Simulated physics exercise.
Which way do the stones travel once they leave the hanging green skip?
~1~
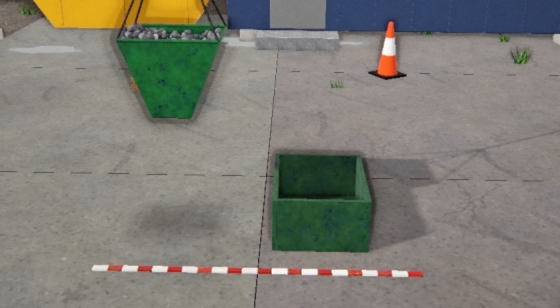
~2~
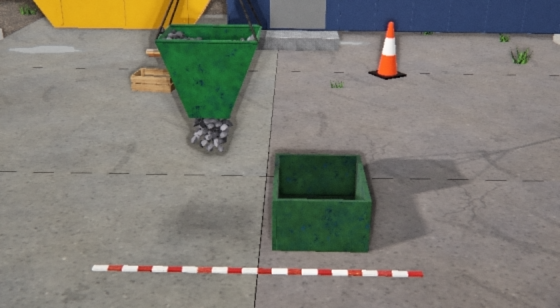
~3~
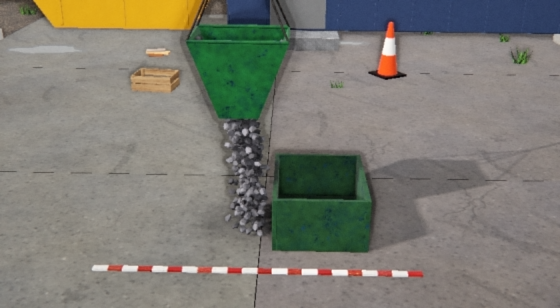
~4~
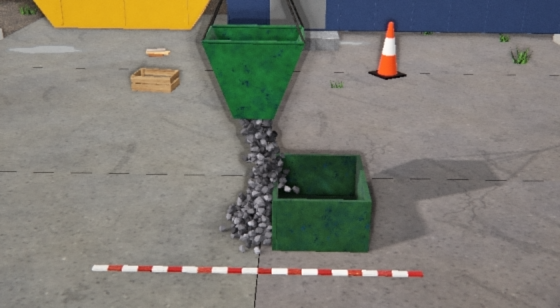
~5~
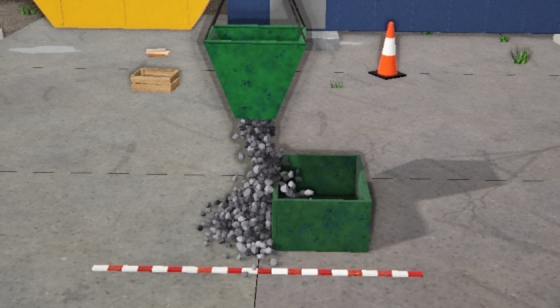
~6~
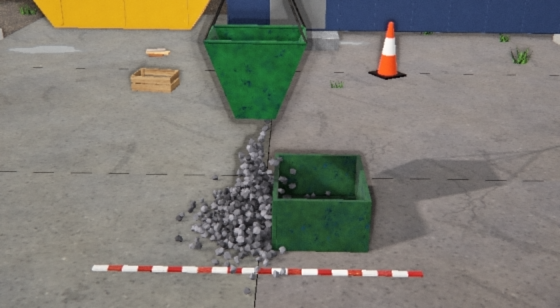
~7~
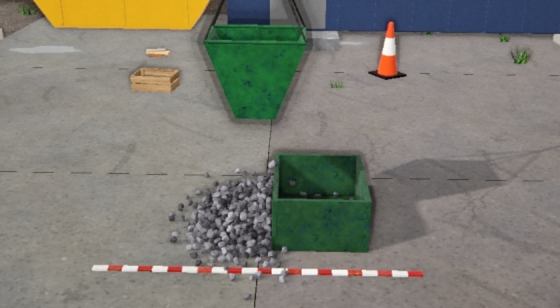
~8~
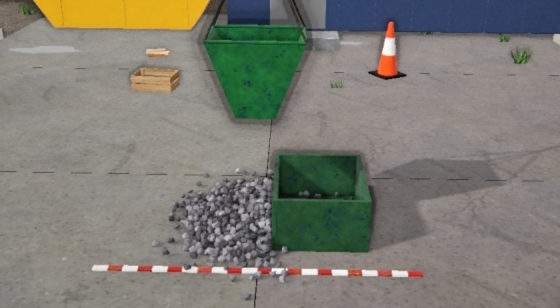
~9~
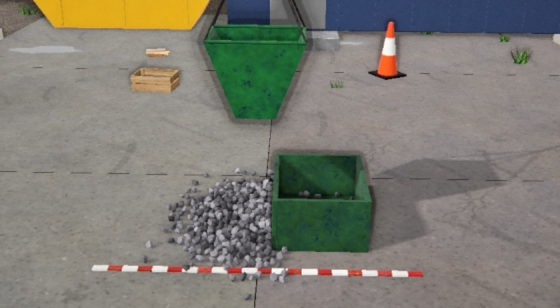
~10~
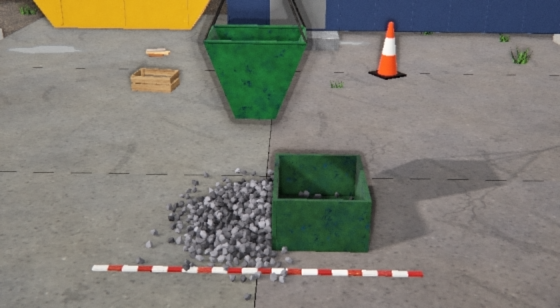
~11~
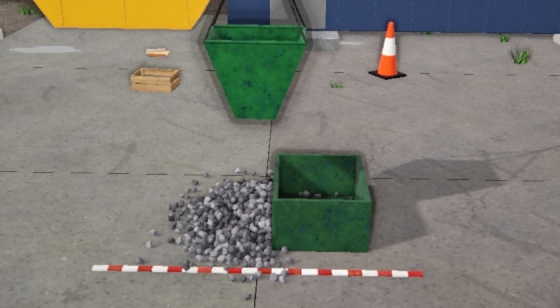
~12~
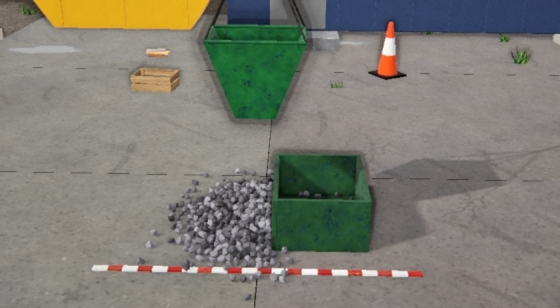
The stones move down, pouring out of the bottom of the skip towards the ground and the bin.
